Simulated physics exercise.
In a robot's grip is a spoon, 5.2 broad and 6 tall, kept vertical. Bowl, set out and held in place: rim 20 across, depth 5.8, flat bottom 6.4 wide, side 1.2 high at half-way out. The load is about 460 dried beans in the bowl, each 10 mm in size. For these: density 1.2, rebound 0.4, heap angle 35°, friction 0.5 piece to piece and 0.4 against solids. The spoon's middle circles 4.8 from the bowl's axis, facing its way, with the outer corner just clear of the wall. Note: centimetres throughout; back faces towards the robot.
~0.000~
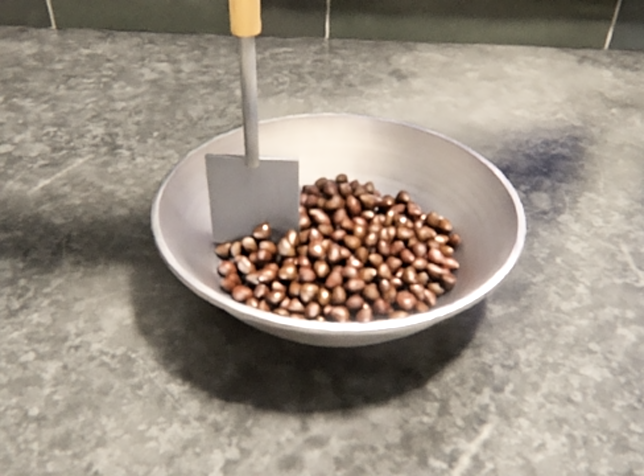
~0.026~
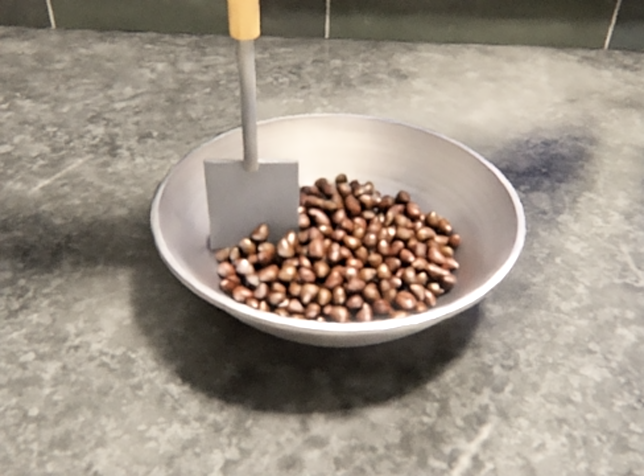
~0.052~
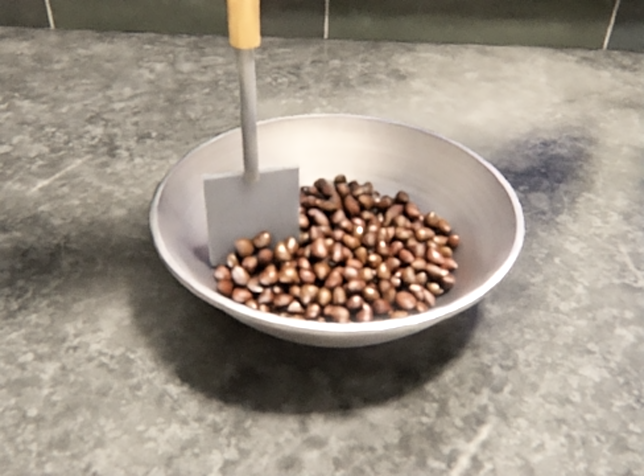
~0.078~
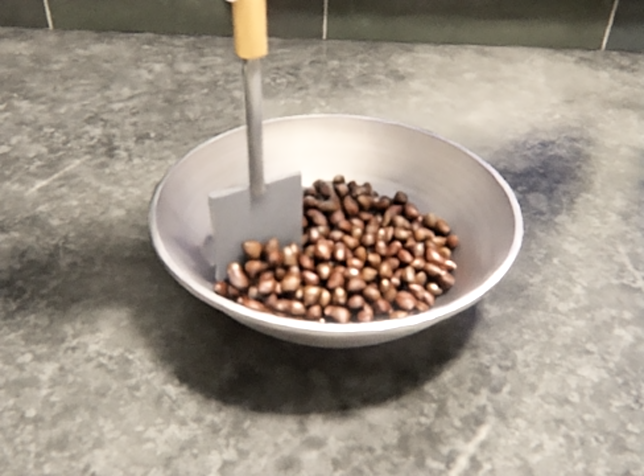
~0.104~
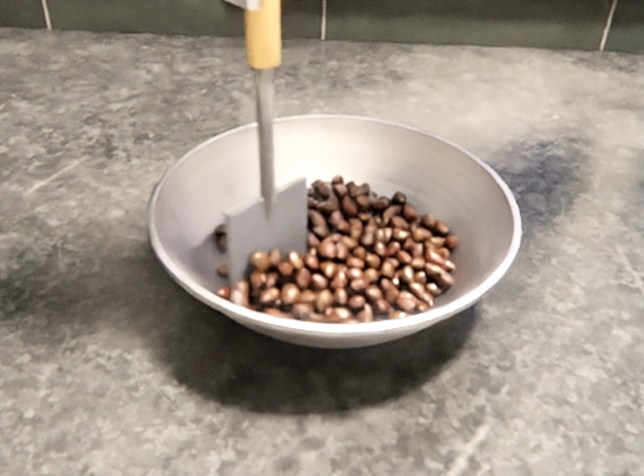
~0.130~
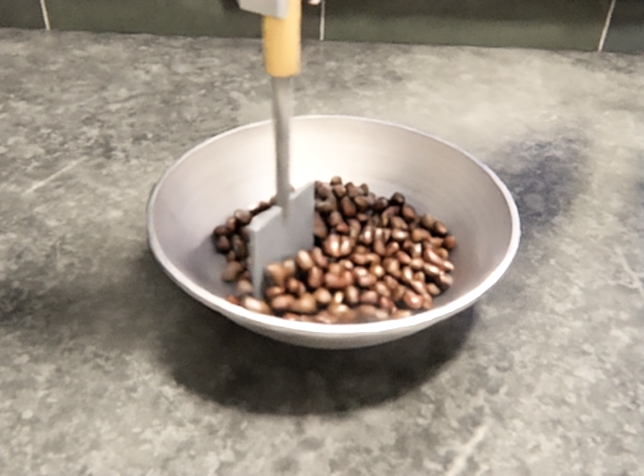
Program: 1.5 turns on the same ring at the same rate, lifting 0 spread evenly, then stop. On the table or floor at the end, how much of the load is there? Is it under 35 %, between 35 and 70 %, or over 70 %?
Under 35 %.
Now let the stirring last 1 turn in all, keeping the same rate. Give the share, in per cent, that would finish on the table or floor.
About 10 per cent.
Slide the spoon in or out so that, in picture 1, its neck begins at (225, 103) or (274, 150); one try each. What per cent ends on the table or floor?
Near 0 per cent and near 5 per cent, in that order.
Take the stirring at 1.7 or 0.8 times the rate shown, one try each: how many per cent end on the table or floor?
I'd expect near 40 per cent, then near 10 per cent.
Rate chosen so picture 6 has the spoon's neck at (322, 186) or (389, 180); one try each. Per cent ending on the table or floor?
Roughly 35 per cent on the first try and 45 per cent on the second.
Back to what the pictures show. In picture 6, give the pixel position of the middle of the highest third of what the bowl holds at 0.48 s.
About (340, 165) in the last picture.
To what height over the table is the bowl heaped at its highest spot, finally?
Around 5.5 cm above the table.
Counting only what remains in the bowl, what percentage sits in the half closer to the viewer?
About 40 %.
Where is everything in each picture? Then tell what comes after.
The first picture shows spoon neck at (251, 132), 0° round; upper third of the load around (342, 241), from x 225 to 455, top at y 180; 463 in the bowl.
The second picture shows spoon neck at (250, 136), 5° round; upper third of the load around (341, 242), from x 225 to 455, top at y 180.
The third picture shows spoon neck at (250, 146), 17° round; upper third of the load around (341, 242), from x 225 to 455, top at y 180.
The fourth picture shows spoon neck at (256, 158), 31° round; upper third of the load around (338, 249), from x 220 to 450, top at y 180.
The fifth picture shows spoon neck at (267, 168), 45° round; upper third of the load around (335, 252), from x 225 to 450, top at y 180.
The sixth picture shows spoon neck at (283, 178), 59° round; upper third of the load around (340, 260), from x 225 to 450, top at y 180; 463 in the bowl.
By 0.48 s, 247° round, highest piece 8 above the table; 442 in the bowl, 12 on the table or floor, 9 in flight or on the tool.
By 0.83 s, 75° round, highest piece 7 above the table; 411 in the bowl, 48 on the table or floor, 4 in flight or on the tool.
By 1.20 s, 180° round, highest piece 6 above the table; 391 in the bowl, 71 on the table or floor, 1 in flight or on the tool.
By 1.90 s, 180° round, highest piece 6 above the table; 391 in the bowl, 72 on the table or floor.
Final count, 391 in the bowl, 72 on the table or floor. That is 16 % on the table or floor.
